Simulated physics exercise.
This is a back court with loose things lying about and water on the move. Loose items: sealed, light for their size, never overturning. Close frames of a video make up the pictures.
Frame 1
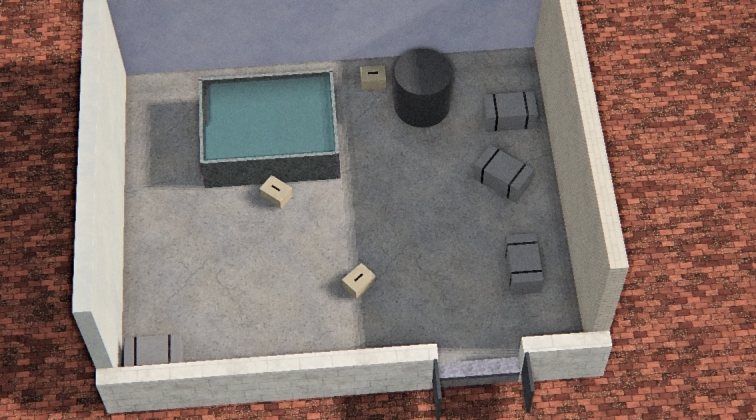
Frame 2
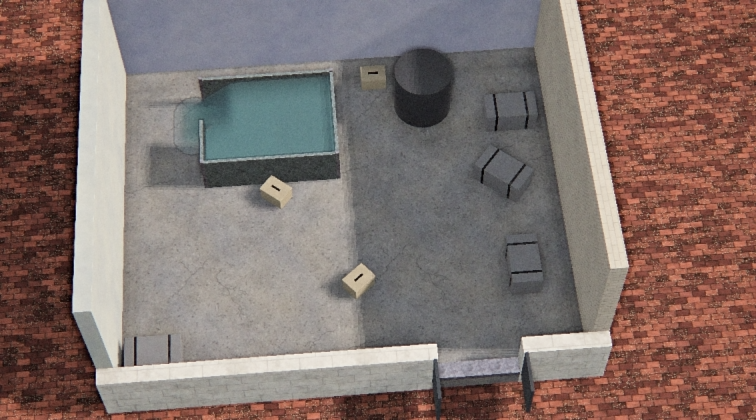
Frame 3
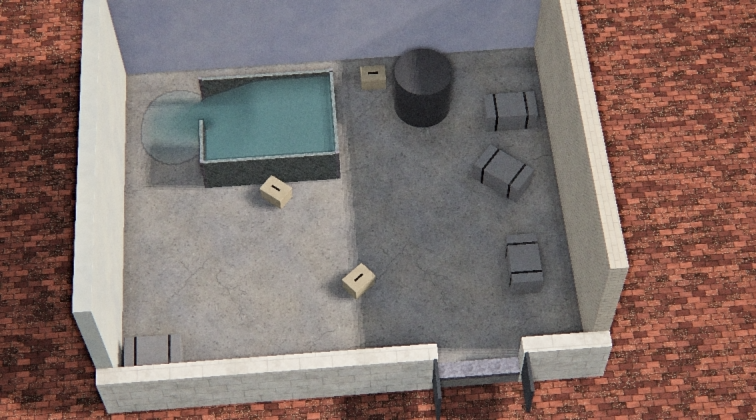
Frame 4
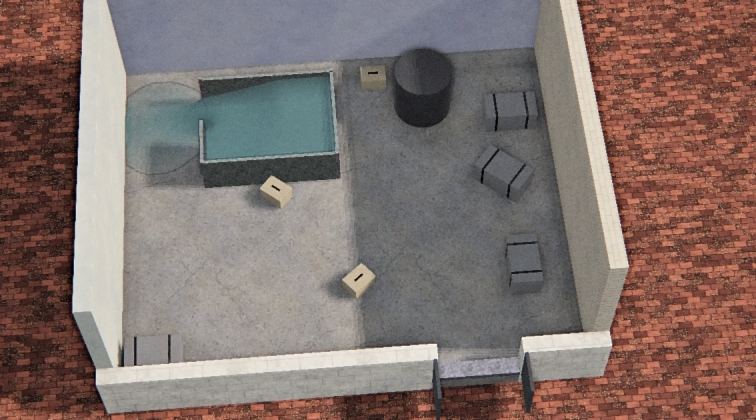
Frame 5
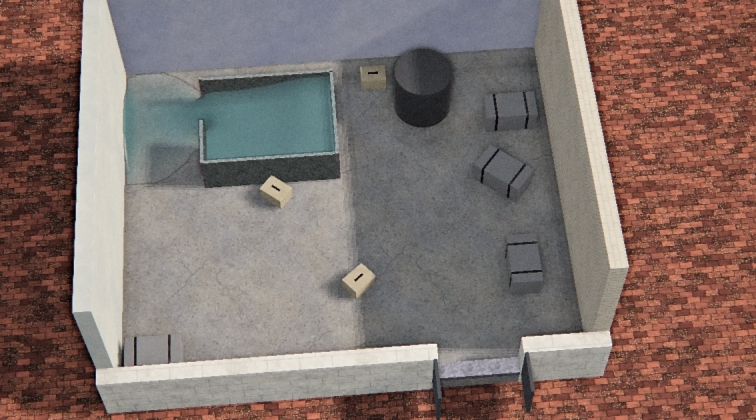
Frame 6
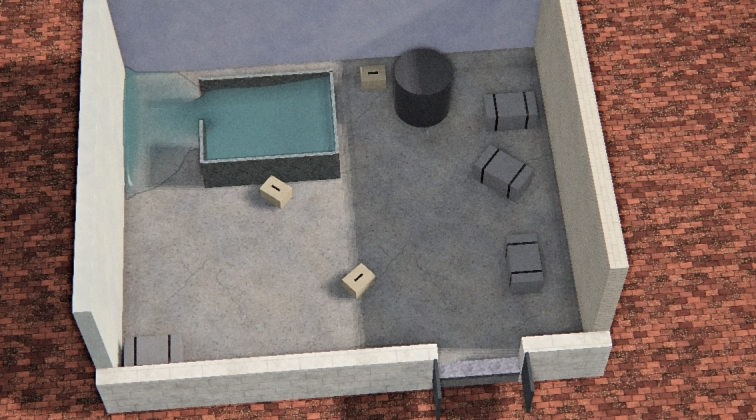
The clip shows a walled court with a raised pool, a dark cylinder and scattered boxes; water pours from the pool's left side, spreads across the pale floor and reaches the left wall, while the boxes stay still.
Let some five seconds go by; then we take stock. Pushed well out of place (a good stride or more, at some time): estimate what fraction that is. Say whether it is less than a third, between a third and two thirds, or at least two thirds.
The portion moved well away stays in the lowest third.
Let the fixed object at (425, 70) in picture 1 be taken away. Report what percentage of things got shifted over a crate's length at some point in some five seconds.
30 %.
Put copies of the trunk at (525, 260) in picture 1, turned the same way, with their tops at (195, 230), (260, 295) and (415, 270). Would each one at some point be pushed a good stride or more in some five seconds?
The first travels far, the second travels far, the third sits tight.
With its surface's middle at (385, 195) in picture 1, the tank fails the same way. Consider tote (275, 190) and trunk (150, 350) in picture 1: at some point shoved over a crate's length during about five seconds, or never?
Well, one by one: Went the distance, then went the distance.
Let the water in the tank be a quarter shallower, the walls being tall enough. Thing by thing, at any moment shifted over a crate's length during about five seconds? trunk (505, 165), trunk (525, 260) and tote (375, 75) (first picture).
Well, one by one: Not carried that far, not carried that far, carried that far.
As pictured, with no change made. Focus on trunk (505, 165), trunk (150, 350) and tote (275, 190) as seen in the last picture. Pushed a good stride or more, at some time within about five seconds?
The first is not so far, the second driven that far, and the third not so far.
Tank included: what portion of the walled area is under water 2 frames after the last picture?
Estimate: About 15 %.
A moment on, 0 of 7 are well off their spots; 0 afloat.
Next, 0 of 7 are well off their spots; 0 afloat.
Later, 1 of 7 are well off their spots; 1 afloat.
In the end, 2 of 7 are well off their spots, and 2 have been at some point; 2 afloat.
